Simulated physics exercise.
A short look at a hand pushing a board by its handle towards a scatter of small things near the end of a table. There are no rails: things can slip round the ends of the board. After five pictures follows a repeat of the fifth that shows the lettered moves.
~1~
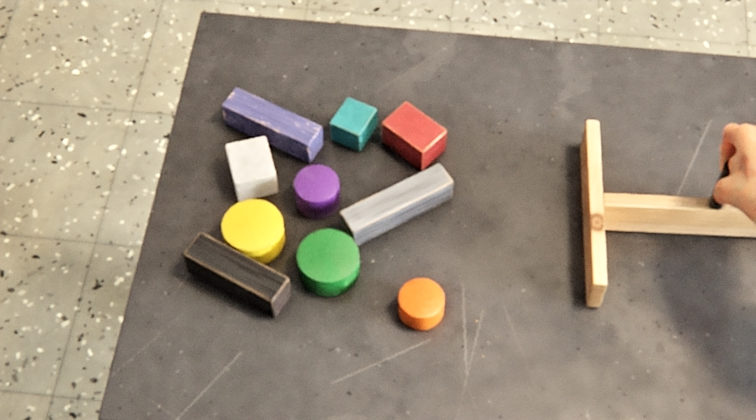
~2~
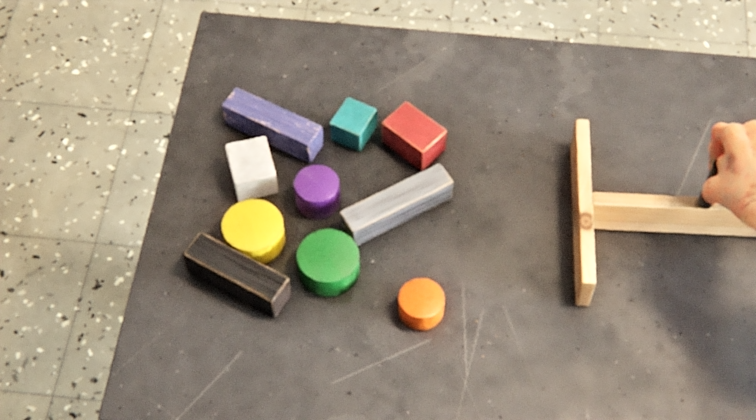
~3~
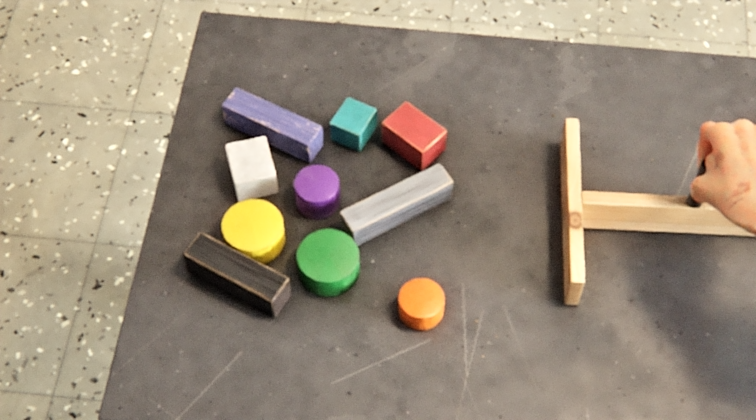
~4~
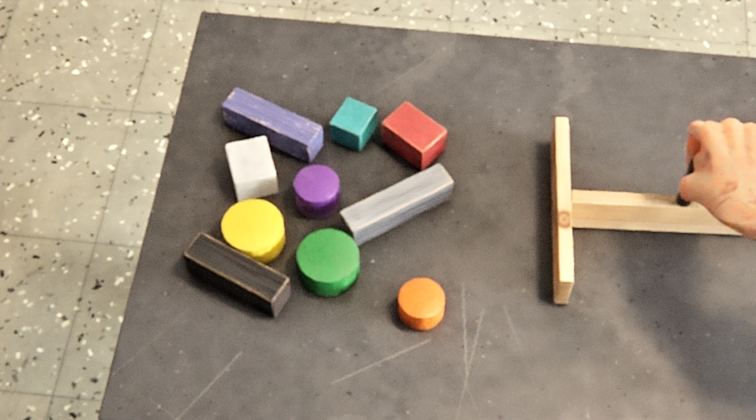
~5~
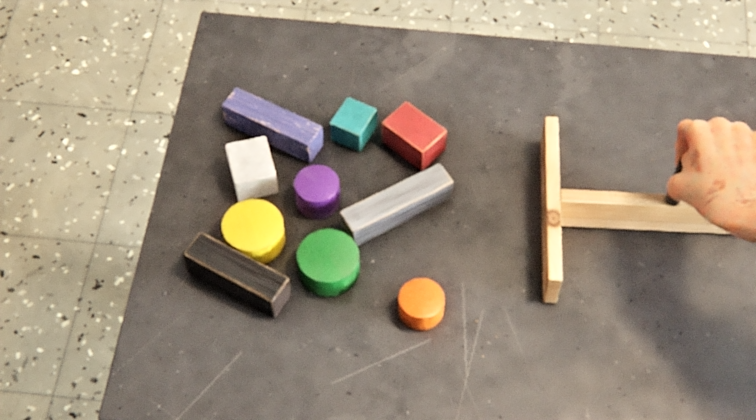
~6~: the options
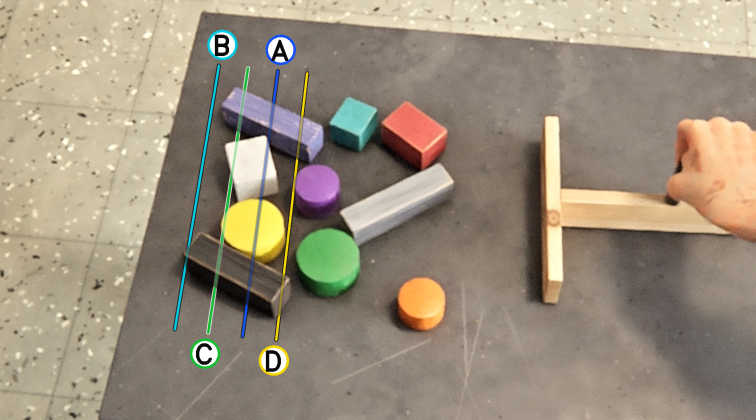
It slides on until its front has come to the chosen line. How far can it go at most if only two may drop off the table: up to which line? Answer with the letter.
Stop at C.
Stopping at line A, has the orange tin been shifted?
By then, no.
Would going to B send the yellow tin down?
By then, yes.
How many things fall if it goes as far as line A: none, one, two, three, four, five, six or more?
In all, none.
On the marked copy, A at (262, 194); B at (198, 188); C at (230, 191); D at (293, 197).
Following C. Soon after the start, board (434, 184); red block (397, 134); green tin (325, 267).
Later, board (319, 173); blue bar (234, 118); white block (234, 166).
In the end, board (231, 165); white block over the edge; blue bar over the edge; two fallen.
As for the rest, A is within the limit but short; B drops four; D is within the limit but short.
